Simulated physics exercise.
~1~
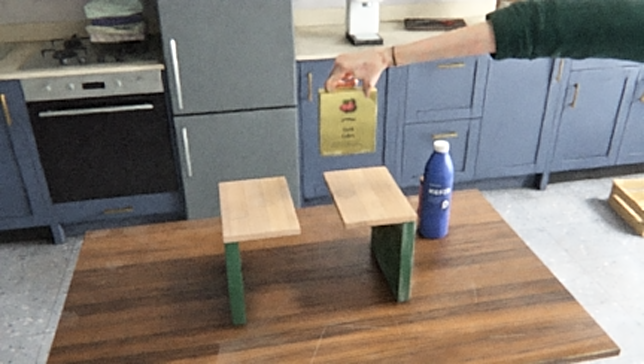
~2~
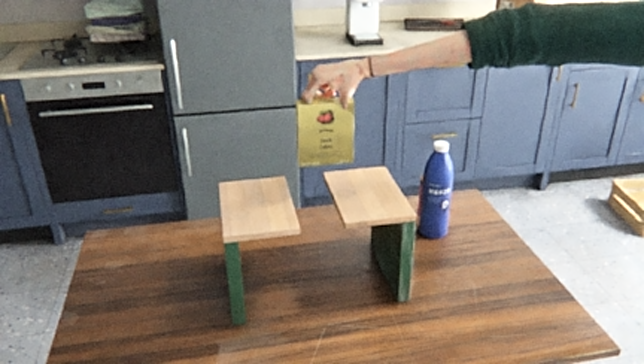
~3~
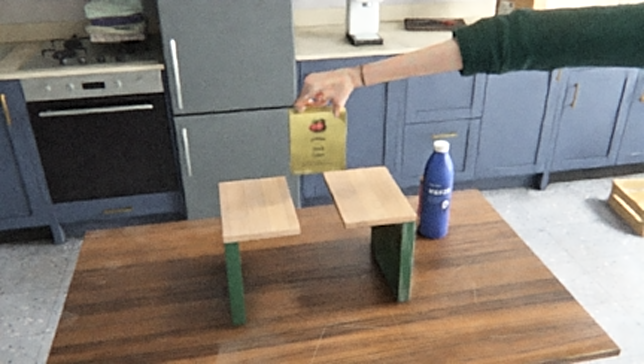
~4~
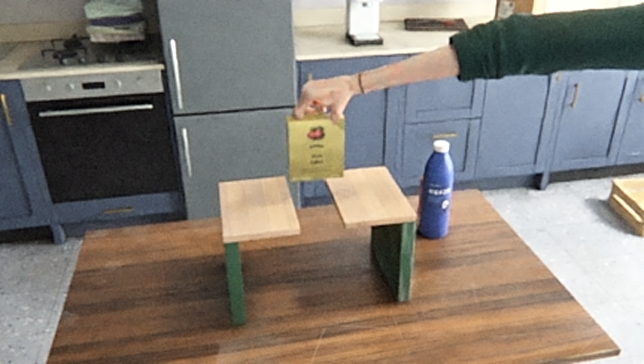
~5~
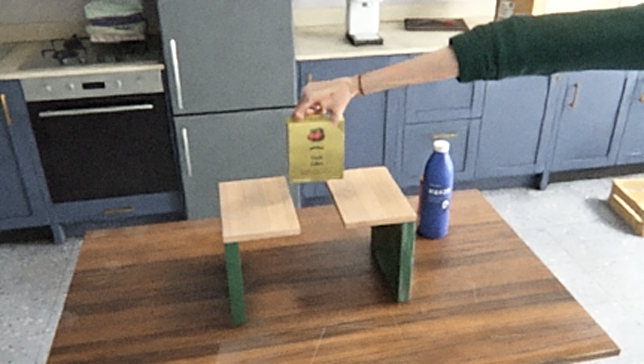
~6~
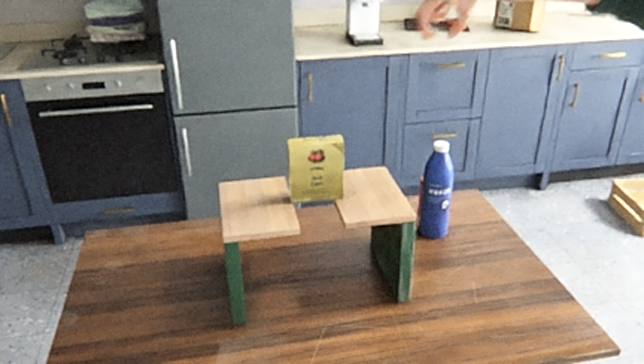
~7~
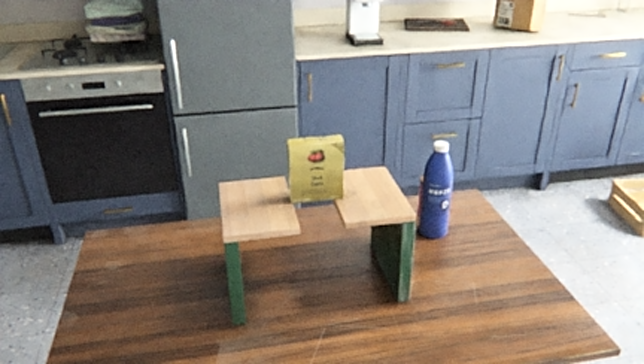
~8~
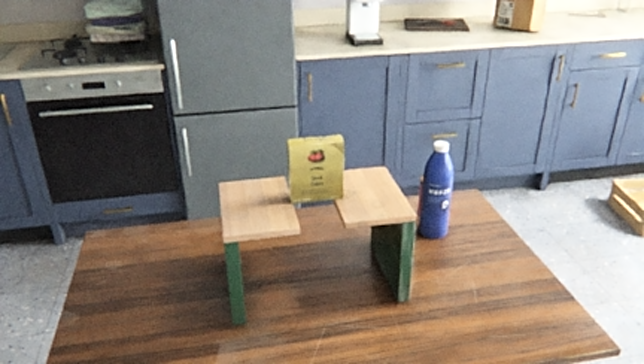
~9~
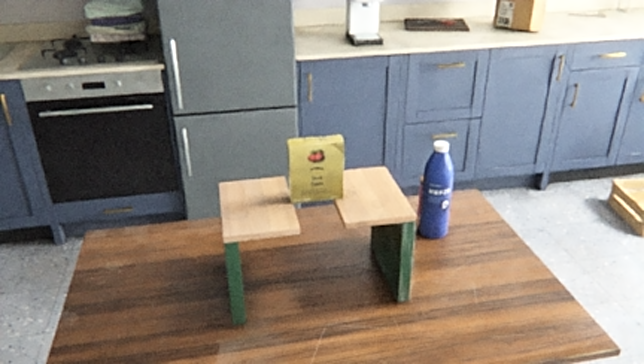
At first, a hand reaching in from the right holds a yellow packet upright above a wooden table, where two pale ledges on green supports stand with a gap between them and a blue bottle stands to the right. The hand carries the packet a little to the left and lowers it toward the gap. It pauses there, keeping the packet steady. Then the packet goes slightly lower, and the fingers let go and draw back to the upper right. The packet stays upright at the gap, lodged at ledge level instead of dropping to the table, while the bottle remains in place.
